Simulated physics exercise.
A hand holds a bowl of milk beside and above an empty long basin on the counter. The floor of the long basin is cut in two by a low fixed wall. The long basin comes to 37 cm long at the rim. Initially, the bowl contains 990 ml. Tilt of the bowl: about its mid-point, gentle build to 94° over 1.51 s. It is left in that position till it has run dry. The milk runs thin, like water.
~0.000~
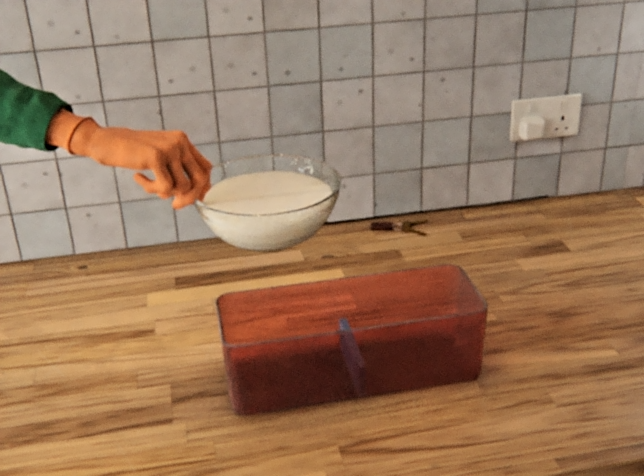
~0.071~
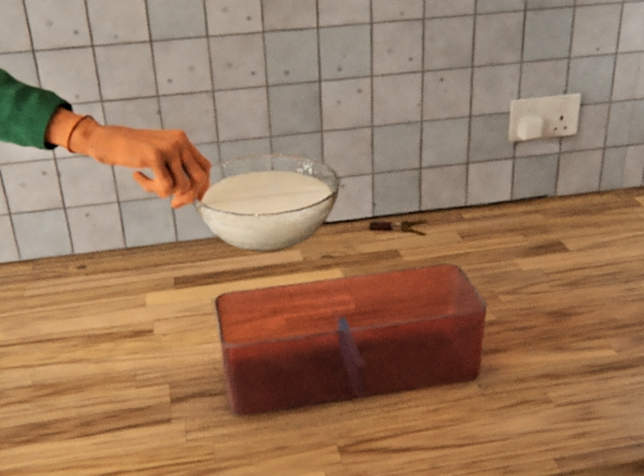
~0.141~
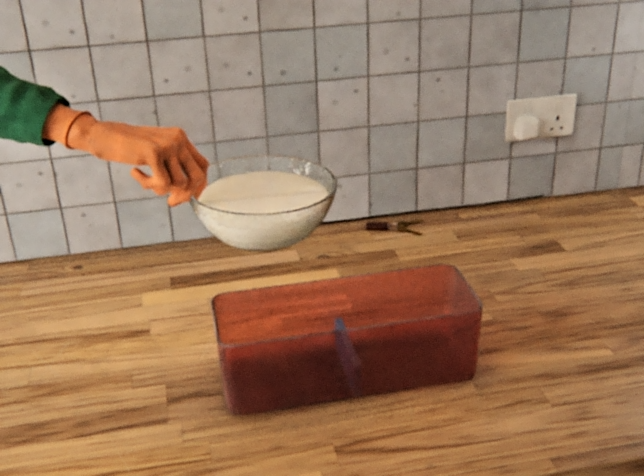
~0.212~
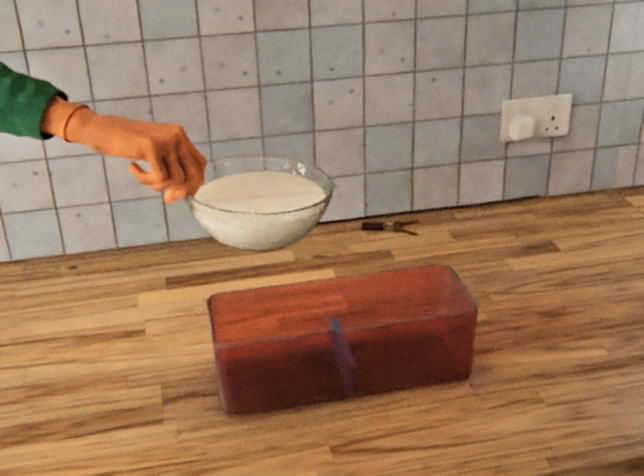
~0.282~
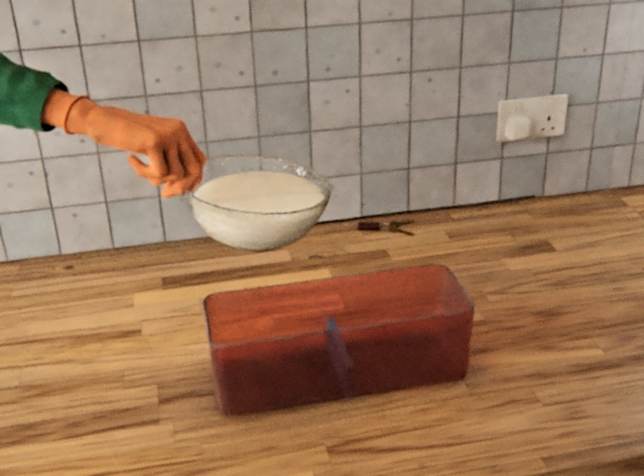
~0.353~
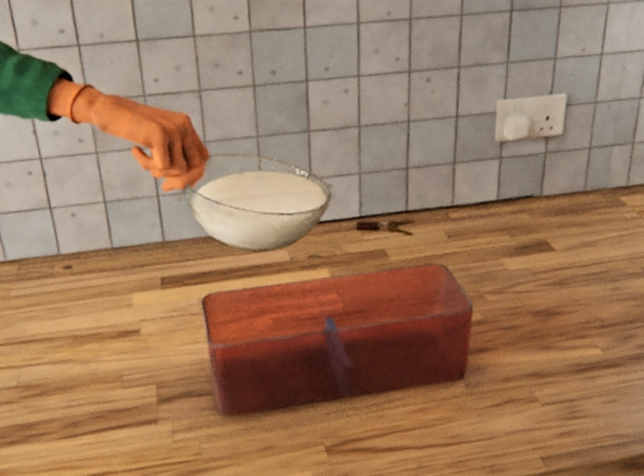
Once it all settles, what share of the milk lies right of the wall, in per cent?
86 %.
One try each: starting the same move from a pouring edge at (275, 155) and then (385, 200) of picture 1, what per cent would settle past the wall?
In turn about 40 and 95 per cent.
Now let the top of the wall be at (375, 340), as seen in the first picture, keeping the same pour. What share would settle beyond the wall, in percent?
That would be about 65 in a hundred, I'd say.
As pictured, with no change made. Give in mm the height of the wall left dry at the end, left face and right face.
Left: Roughly 46 mm; right: Roughly 12 mm.
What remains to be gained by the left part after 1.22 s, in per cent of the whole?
About 8 percent.
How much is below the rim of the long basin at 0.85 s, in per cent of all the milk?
Near 20 in a hundred.
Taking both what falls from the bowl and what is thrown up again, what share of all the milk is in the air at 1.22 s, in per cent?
Near 7 per cent, I'd say.
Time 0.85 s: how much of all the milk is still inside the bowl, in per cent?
About 48 per cent.
Then, 0.85 s in, the tilt is 56° and 47 per cent is still to pour, 0 is left of the wall and 20 right of it.
Then, 1.22 s in, the tilt is 85° and 3 per cent is still to pour, 5 is left of the wall and 85 right of it.
Then, 1.60 s in, the tilt is 94° and 0 per cent is still to pour, 10 is left of the wall and 89 right of it.
Then, 2.01 s in, the tilt is 94° and 0 per cent is still to pour, 12 is left of the wall and 87 right of it.
Finally, 13 per cent lies left of the wall, 86 right of it and 1 outside.
